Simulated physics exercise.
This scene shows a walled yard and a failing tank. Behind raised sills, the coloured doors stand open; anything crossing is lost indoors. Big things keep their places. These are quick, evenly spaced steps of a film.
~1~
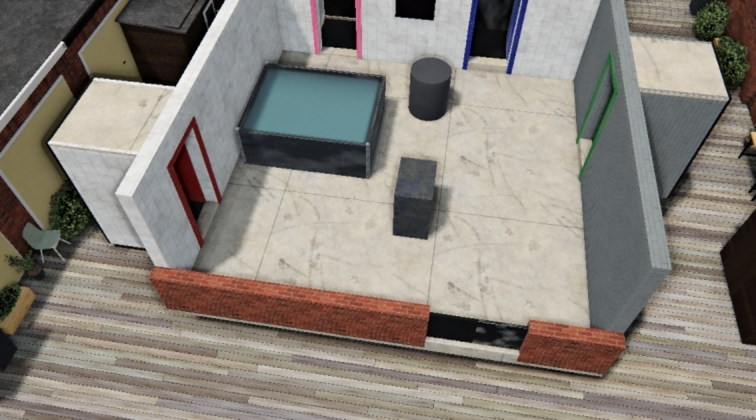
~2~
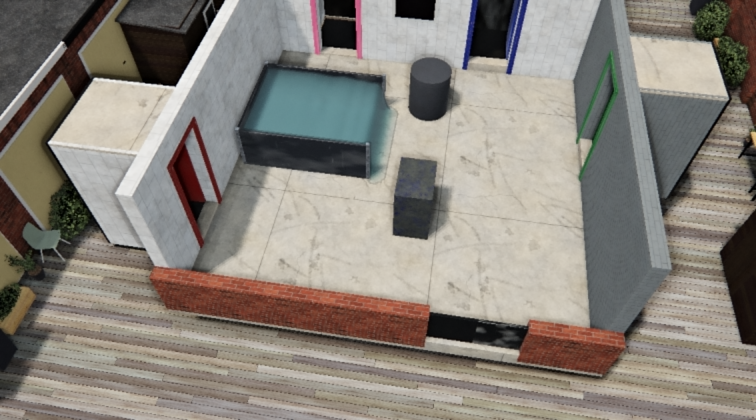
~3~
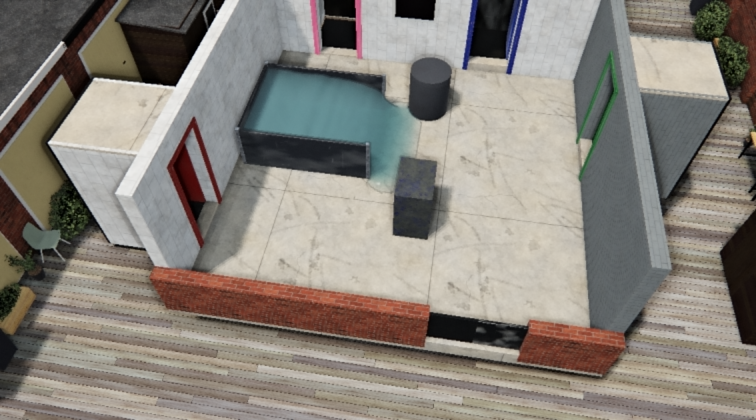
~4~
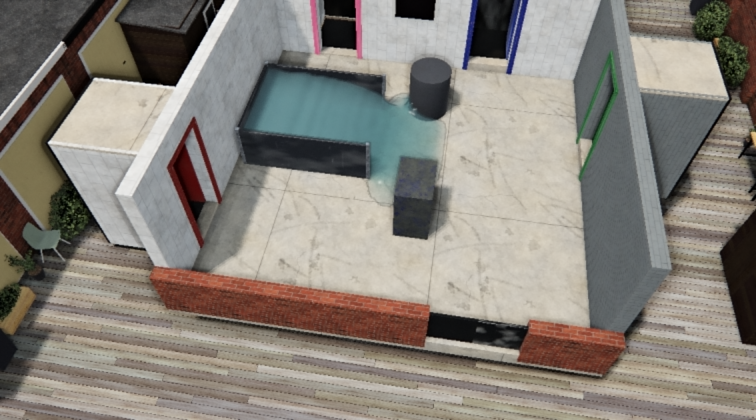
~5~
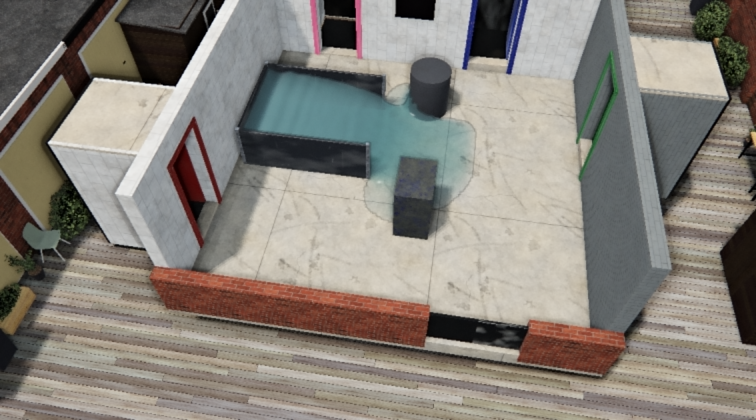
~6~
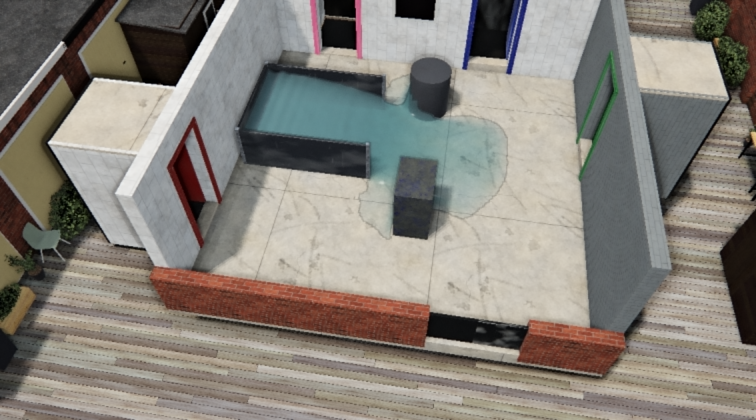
Water pours from the tank's right side and spreads across the floor around a dark block.
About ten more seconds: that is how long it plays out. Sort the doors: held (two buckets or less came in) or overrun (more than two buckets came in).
Sorted: Blue door held, red door overrun, green door overrun, pink door overrun.
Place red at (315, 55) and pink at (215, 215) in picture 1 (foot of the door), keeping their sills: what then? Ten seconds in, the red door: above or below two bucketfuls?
Well, the way I see it, the red door crosses the threshold.
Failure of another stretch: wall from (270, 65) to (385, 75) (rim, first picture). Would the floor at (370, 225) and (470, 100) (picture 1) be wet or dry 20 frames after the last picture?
Taking them in turn: Untouched and swamped.
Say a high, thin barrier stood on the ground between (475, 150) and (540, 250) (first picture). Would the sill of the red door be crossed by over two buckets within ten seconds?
Well, red gets past it.
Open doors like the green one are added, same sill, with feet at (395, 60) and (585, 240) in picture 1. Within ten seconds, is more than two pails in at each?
Well, the first one doesn't reach it and the next one tops it.
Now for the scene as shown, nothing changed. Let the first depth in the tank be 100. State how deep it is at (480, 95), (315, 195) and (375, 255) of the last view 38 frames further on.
The three come to near 10, 2 and 6 per cent respectively.
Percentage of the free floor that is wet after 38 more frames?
95 %, roughly.
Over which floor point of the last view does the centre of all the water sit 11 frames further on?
The spot I would choose is (417, 153).
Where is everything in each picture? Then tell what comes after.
The first picture shows still water in the water tank at (314, 105).
In the second picture, water pours out at (375, 130) and has run to (371, 182).
In the third picture, the front is at (388, 189), out from the gap at (375, 132).
In the fourth picture, the front is at a hidden place, out from the gap at (375, 134).
In the fifth picture, the front is at (456, 192), out from the gap at (375, 134).
In the sixth picture, the front is at (501, 179), out from the gap at (375, 134).
A moment on, water covers 40 % of the floor; the blue door not reached, the red door not reached, the green door over two buckets in, the pink door not reached.
Next, water covers 55 % of the floor; the blue door wet at the sill, nothing in, the red door not reached, the green door far over two buckets in, the pink door wet at the sill, nothing in.
Then, water covers 65 % of the floor; the blue door wet at the sill, nothing in, the red door not reached, the green door far over two buckets in, the pink door under two buckets in.
Later, water covers 95 % of the floor; the blue door wet at the sill, nothing in, the red door under two buckets in, the green door far over two buckets in, the pink door under two buckets in.
In the end, water covers 100 % of the floor; the blue door wet at the sill, nothing in, the red door far over two buckets in, the green door far over two buckets in, the pink door over two buckets in.
